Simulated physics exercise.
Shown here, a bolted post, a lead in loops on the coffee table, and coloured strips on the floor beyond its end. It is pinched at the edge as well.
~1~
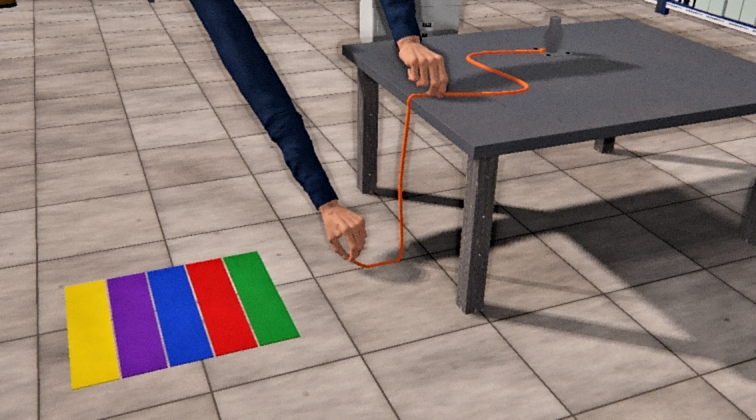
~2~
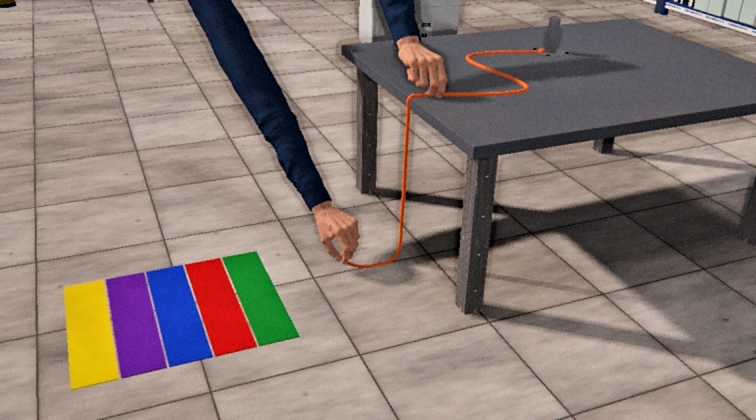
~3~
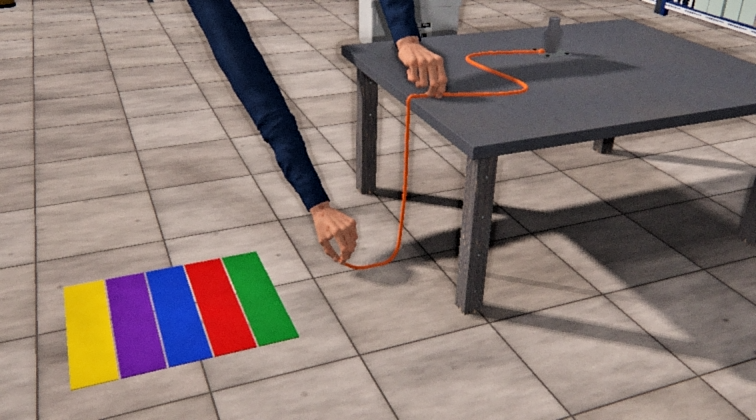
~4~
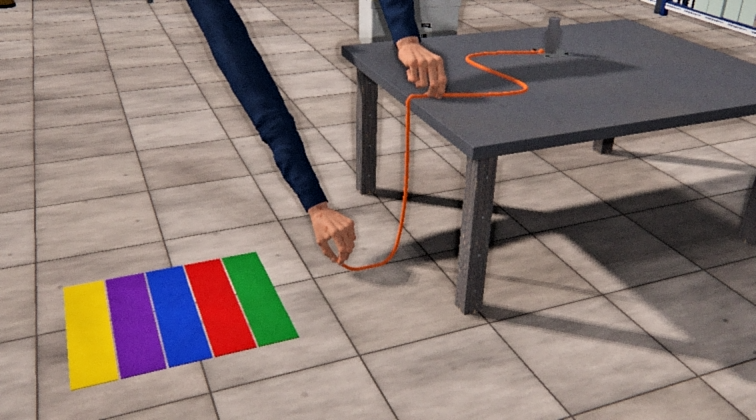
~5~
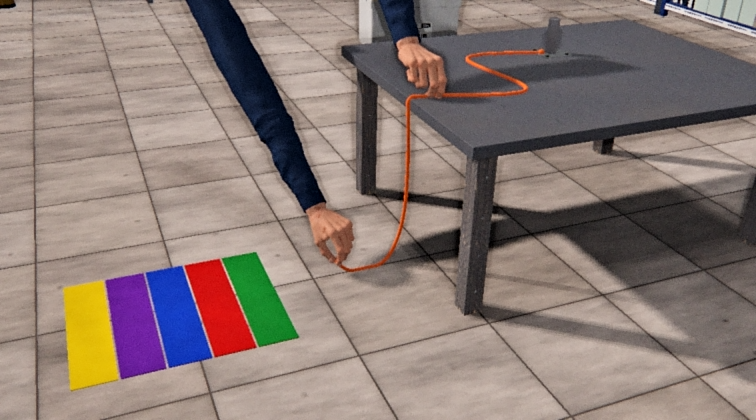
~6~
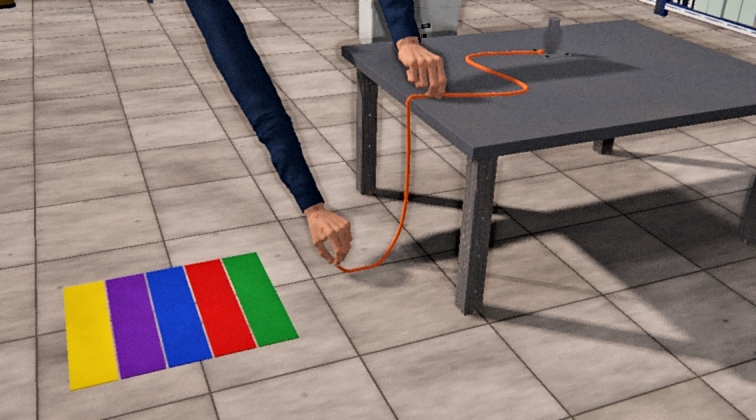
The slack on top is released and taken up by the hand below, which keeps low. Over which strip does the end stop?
It halts on the yellow strip.
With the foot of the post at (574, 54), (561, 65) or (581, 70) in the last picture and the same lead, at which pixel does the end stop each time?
Try by try, around (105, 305), (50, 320) and (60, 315).
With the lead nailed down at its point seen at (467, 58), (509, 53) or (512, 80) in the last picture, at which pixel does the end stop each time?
Try by try, around (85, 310), (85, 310) and (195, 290).
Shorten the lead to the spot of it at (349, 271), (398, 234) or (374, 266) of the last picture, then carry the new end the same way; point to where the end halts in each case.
Near (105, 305), (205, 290) and (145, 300).
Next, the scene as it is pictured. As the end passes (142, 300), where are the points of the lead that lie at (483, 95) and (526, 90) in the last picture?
About (377, 138), and the other about (395, 91).
Soon after, end near (142, 300); over purple.
After that, end near (102, 308); over yellow.
At the stop, end near (77, 313); over yellow. Over yellow.
